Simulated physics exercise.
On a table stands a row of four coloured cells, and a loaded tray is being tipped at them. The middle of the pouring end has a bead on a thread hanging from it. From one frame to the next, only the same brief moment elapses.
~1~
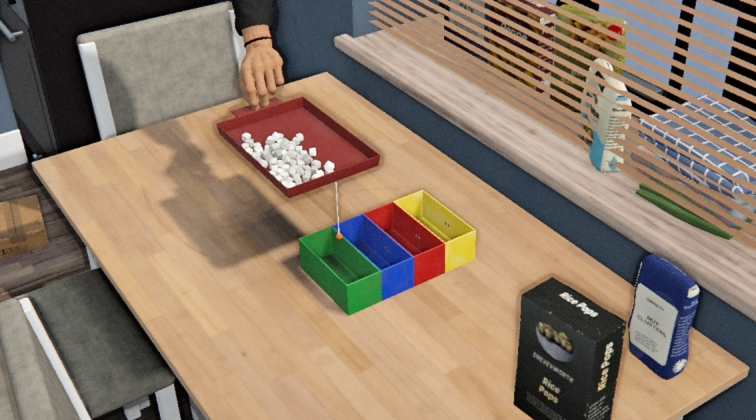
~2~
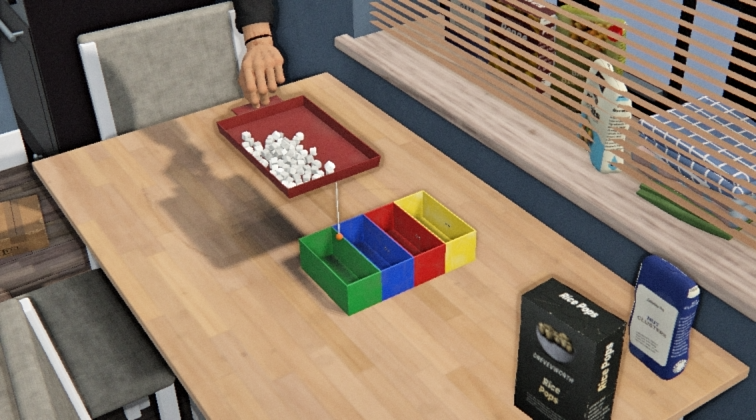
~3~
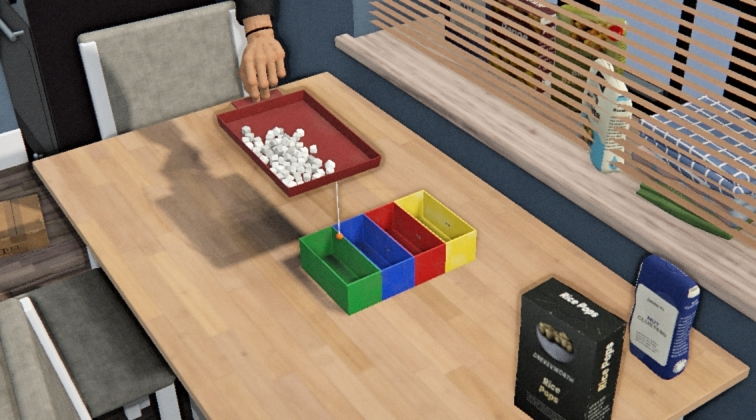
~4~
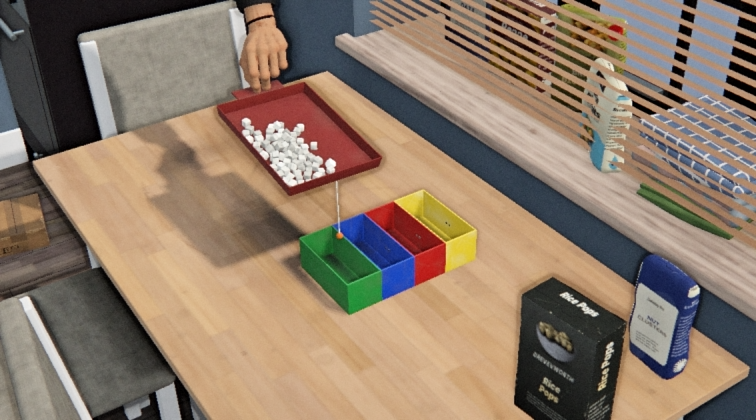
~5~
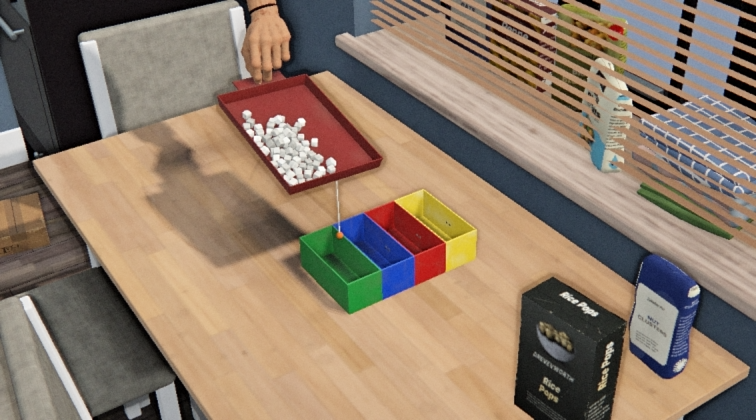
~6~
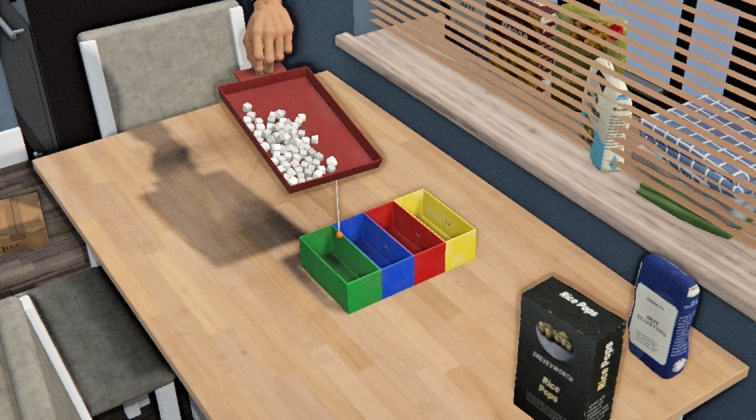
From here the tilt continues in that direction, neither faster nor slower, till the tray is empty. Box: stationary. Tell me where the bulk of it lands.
The bulk lands in the blue cell.
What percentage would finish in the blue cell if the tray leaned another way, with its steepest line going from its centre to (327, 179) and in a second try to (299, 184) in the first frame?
In order, some 10 % and some 0 %.
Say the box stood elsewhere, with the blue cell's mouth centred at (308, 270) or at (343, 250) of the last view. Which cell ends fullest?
The yellow one; the red cell.
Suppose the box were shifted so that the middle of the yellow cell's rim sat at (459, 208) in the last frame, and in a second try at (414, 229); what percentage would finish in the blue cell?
Close to 30 in a hundred first, close to 30 in a hundred second.
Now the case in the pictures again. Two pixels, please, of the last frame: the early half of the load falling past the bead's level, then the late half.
Around (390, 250) first; around (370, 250) second.
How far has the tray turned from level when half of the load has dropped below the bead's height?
Somewhere around 115 degrees.
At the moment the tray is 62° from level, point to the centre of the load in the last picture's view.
Look around (335, 157) in the last picture.
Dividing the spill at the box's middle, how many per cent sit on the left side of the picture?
Close to 40 per cent of the spill, I think.
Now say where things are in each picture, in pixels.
In the first picture, corners of the pouring end near (288, 187) and (378, 155), level; middle of the load near (286, 160), sugar cubes; bead on its thread near (339, 236); green cell near (364, 290); blue cell near (397, 276); red cell near (429, 262); yellow cell near (460, 249).
In the second picture, corners of the pouring end near (289, 188) and (378, 156), level; middle of the load near (286, 159).
In the third picture, corners of the pouring end near (289, 187) and (379, 156), tipped barely, lowest at the right corner; middle of the load near (286, 156).
In the fourth picture, corners of the pouring end near (290, 186) and (380, 157), tipped a little, lowest at the right corner; middle of the load near (287, 152).
In the fifth picture, corners of the pouring end near (291, 185) and (380, 157), tipped a little, lowest at the right corner; middle of the load near (287, 148).
In the sixth picture, corners of the pouring end near (291, 184) and (381, 158), tipped clearly, lowest at the right corner; middle of the load near (288, 145), a little on the move; green cell near (364, 289); blue cell near (398, 275); red cell near (430, 261); yellow cell near (460, 248).
Shortly afterwards, tray tipped steeply; all but a few on the tray; only a few in the blue cell; a little falling or outside the box.
Next, tray tipped past a quarter turn; all but a few on the tray; only a few in the blue cell; only a few in the green cell; only a few in the red cell.
Some moments later, tray tipped past a quarter turn; near a third in the blue cell; near a quarter in the green cell; near a quarter in the red cell; near a quarter falling or outside the box.
In the end, tray tipped past a quarter turn; near a third in the blue cell; near a quarter in the green cell; near a quarter in the red cell; none at all in the yellow cell; near a quarter outside the box.
